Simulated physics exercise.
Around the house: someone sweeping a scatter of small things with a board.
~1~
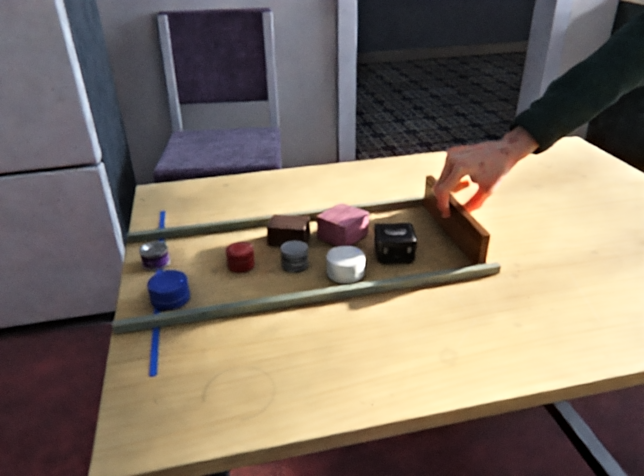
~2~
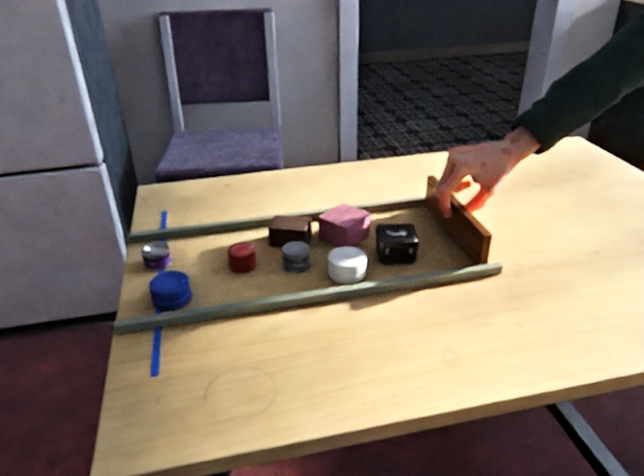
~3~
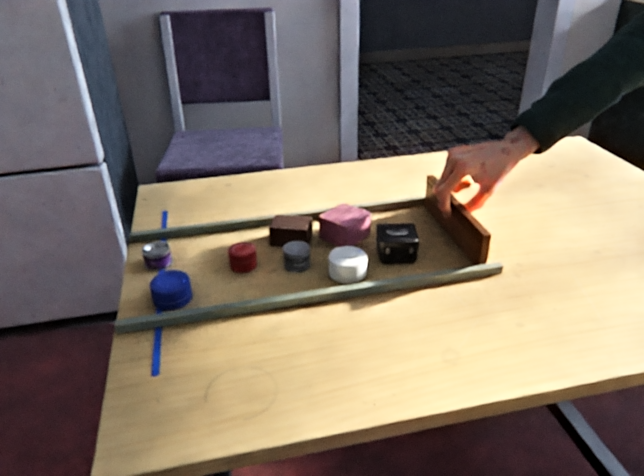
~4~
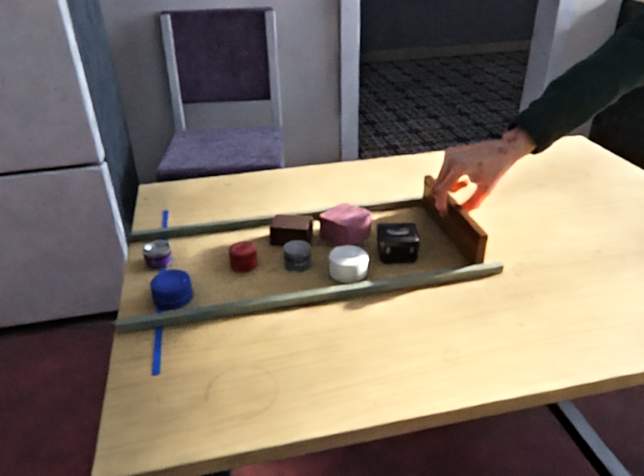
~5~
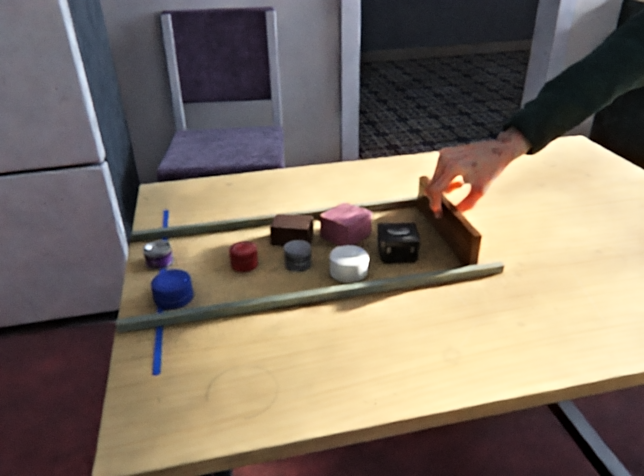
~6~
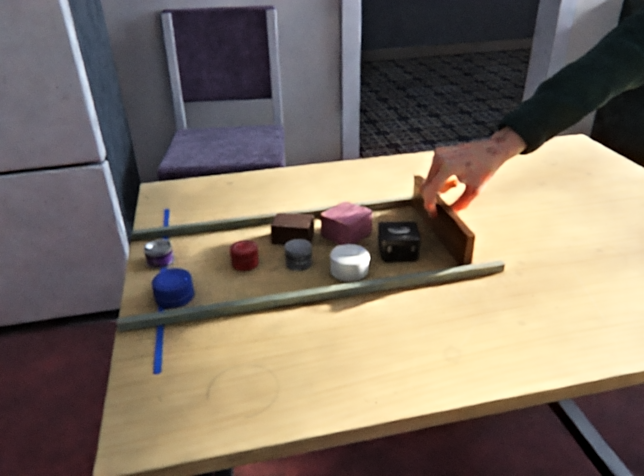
A hand slides a wooden board slightly left toward small blocks and lids between rails.
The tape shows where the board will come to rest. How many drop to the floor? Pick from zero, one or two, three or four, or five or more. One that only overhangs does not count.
As it turns out, the number that fall off is five or more.
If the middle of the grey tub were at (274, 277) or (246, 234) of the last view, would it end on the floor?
In that order, it survives; is lost.
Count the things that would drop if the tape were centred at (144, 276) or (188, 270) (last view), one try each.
The counts: 6 and 2.
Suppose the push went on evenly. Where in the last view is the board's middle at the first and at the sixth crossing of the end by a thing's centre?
Its middle is around (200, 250) and later (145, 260).
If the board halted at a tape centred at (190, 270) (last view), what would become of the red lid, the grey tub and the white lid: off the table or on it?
The red lid stays on; the grey tub holds on; the white lid does not fall.
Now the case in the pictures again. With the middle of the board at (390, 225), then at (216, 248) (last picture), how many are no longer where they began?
The counts are 2 and 8.
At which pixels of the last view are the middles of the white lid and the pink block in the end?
About (139, 301), and the other about (142, 244).
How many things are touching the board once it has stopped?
3 of them.
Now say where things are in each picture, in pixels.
In the first frame, purple tin (155, 256); blue lid (169, 290); red lid (241, 257); board (453, 218); tape (159, 275).
In the second frame, blue lid (171, 290); pink block (344, 226).
In the third frame, red lid (243, 257); white lid (348, 264).
In the fourth frame, purple tin (158, 255); board (451, 218).
In the fifth frame, blue lid (172, 289); brown block (292, 230).
In the sixth frame, purple tin (159, 254); blue lid (173, 288); red lid (244, 255); board (440, 218); tape (163, 273).
Early on, none off yet; purple tin at rest near (159, 254); blue lid at rest near (173, 288); red lid at rest near (244, 255).
A while later, none off yet; purple tin at rest near (159, 254); blue lid at rest near (173, 288); red lid travelled about its own width near (221, 255).
Further along, none off yet; purple tin travelled a little near (143, 256); blue lid travelled about its own width near (133, 291); red lid travelled well along near (165, 260).
Finally, the number that fall off is five or more; lost, brown block, grey tub, red lid, blue lid and purple tin.
